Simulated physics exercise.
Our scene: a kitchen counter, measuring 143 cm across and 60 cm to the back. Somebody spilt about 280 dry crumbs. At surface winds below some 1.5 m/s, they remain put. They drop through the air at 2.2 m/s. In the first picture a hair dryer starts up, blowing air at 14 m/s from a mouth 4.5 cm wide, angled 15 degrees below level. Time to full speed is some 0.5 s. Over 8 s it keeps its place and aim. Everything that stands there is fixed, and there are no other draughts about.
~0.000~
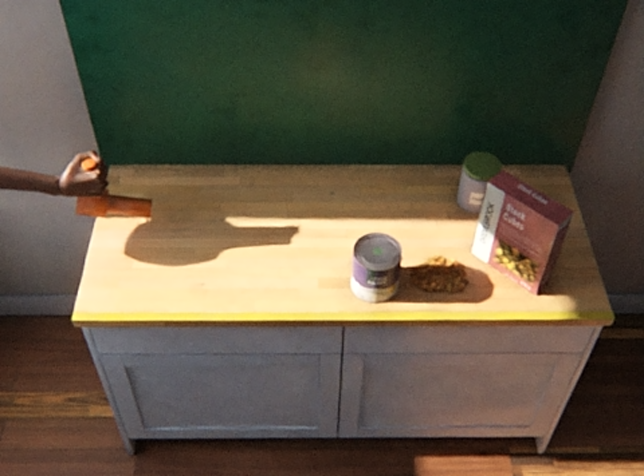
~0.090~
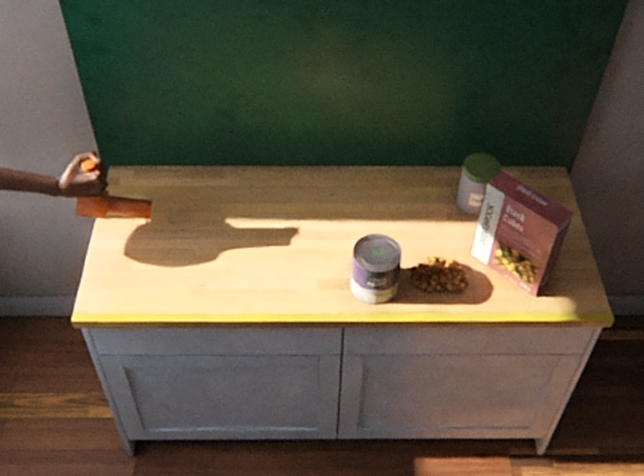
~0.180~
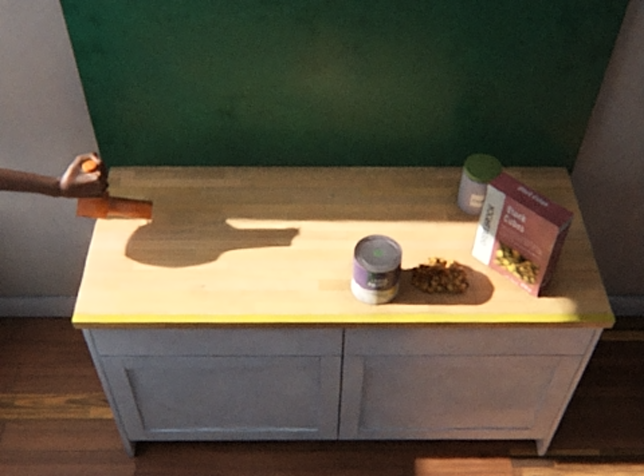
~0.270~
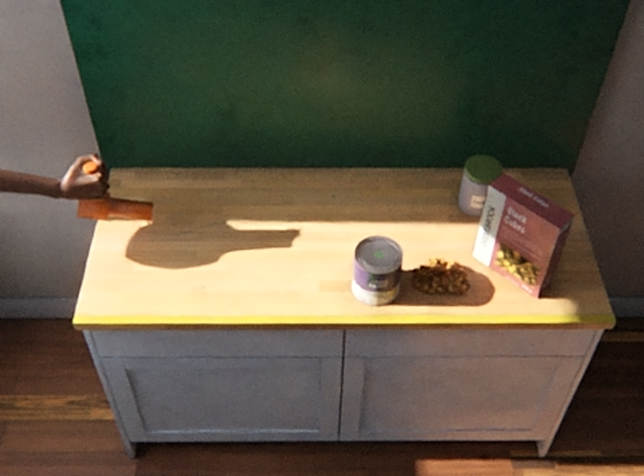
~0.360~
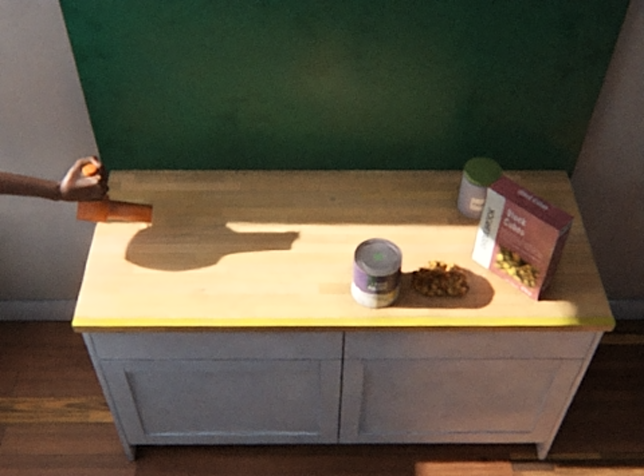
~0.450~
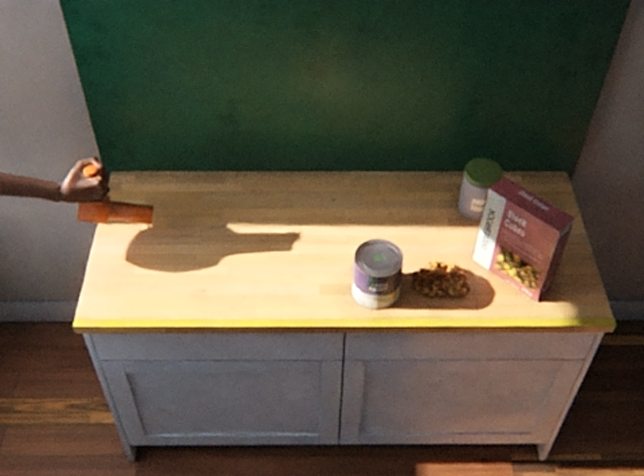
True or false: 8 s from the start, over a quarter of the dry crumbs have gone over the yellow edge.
True.
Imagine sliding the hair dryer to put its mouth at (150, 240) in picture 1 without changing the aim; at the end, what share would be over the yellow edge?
Then around 70 percent.
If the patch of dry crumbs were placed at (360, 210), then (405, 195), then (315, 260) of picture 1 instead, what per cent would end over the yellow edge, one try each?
0 %, 0 %, 80 %.
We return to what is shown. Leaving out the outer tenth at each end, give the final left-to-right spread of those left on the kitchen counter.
About 30 cm.
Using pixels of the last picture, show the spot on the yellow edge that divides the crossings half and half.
Close to pixel (544, 326).
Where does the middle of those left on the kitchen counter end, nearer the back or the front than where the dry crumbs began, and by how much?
Toward the near side, roughly 5 cm.
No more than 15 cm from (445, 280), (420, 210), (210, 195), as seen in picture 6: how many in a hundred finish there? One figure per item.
25 %, 0 %, 0 %.
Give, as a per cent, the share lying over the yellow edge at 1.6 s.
I'd put it at some 40 %.
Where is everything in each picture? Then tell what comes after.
In the first frame, the middle of the dry crumbs is near (439, 274), none has stirred yet and the mouth of the hair dryer is at (152, 209).
In the second frame, the middle of the dry crumbs is near (439, 276), none has stirred yet and the yellow edge is centred on (344, 321).
In the third frame, the middle of the dry crumbs is near (440, 276), none has stirred yet, the top of a tin is at (378, 253) and the top of a carton is at (531, 198).
In the fourth frame, the middle of the dry crumbs is near (440, 278) and none has stirred yet.
In the fifth frame, the middle of the dry crumbs is near (440, 280) and none has stirred yet.
In the sixth frame, the middle of the dry crumbs is near (441, 281) and none has stirred yet.
After 1.6 s the count stands so, 38 % are over the yellow edge; the middle of those still in play is near (456, 294).
After 2.6 s the count stands so, 54 % are over the yellow edge; the middle of those still in play is near (451, 296).
After 4.4 s the count stands so, 62 % are over the yellow edge; the middle of those still in play is near (451, 296).
After 8.0 s, at the end, 65 % are over the yellow edge; the middle of those still in play is near (450, 296).
